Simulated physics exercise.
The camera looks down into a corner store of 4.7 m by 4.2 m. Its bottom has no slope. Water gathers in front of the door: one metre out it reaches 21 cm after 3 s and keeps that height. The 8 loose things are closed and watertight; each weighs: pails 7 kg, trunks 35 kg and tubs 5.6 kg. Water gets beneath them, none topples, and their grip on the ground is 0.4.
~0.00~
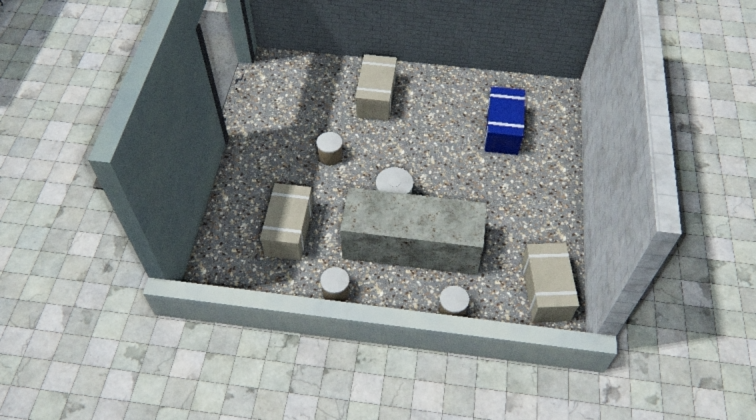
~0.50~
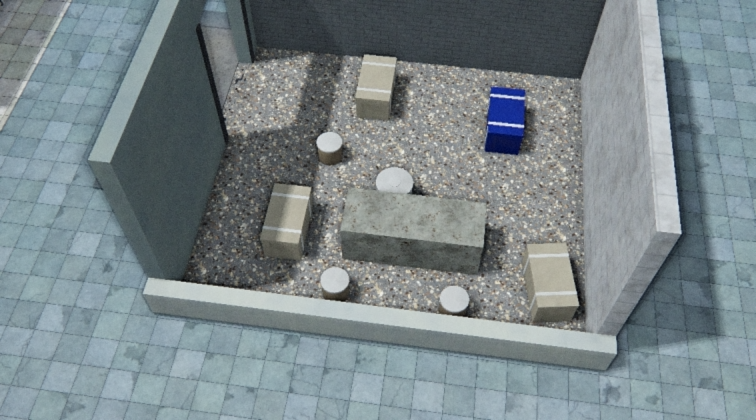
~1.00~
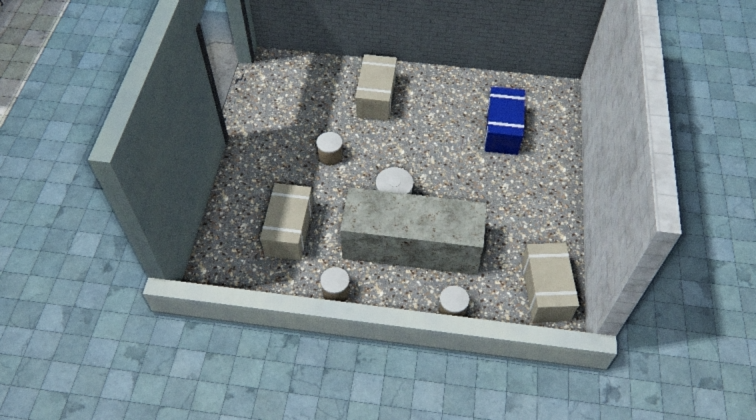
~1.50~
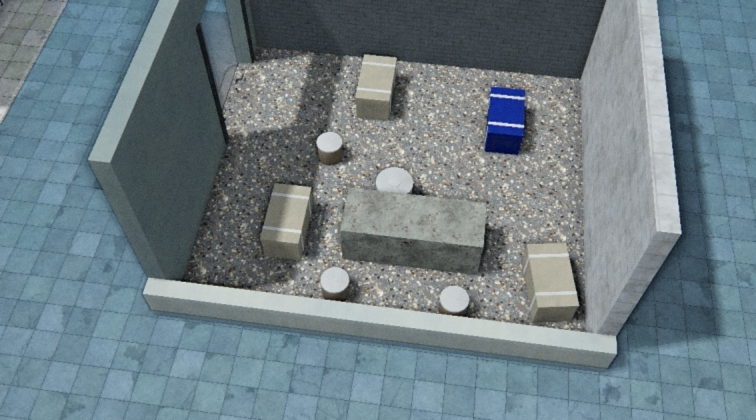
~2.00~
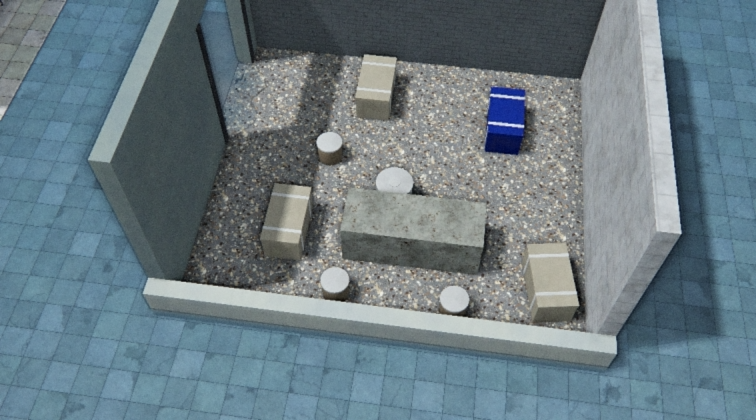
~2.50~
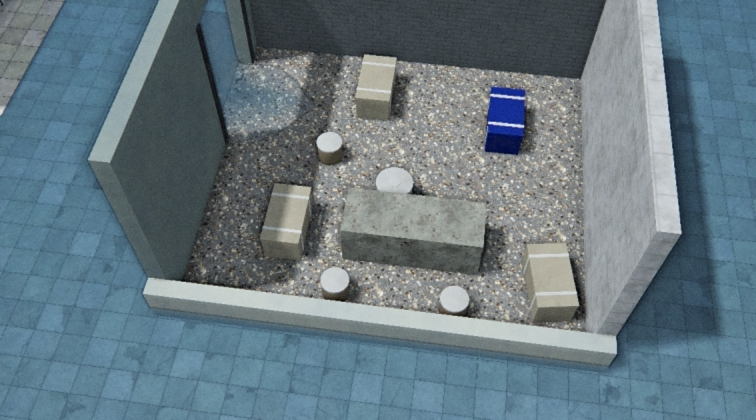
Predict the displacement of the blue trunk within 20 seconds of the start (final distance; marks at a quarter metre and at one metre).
Blue trunk gets carried off.
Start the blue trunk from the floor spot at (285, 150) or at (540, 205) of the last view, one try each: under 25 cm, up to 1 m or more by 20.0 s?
In turn: It gets carried off; it ends far away.
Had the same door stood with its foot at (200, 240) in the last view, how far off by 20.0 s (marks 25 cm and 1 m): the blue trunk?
Then the blue trunk ends far away.
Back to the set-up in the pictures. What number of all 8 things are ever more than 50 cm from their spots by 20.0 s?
That makes 8.
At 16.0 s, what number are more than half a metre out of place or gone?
By then 7.
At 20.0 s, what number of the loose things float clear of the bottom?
8 of them.
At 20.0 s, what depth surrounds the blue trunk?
About 14 cm.
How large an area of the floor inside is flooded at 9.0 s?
Roughly 17 m2.
After 4.0 s the blue trunk is near (507, 111), 0.0 m from its start, aground; 0 afloat.
After 9.0 s the blue trunk is near (516, 112), 0.1 m from its start, aground; 2 afloat.
After 16.0 s the blue trunk is near (435, 153), 1.2 m from its start, afloat; 8 afloat.
After 20.0 s the blue trunk is near (359, 141), 2.0 m from its start, afloat; 8 afloat.
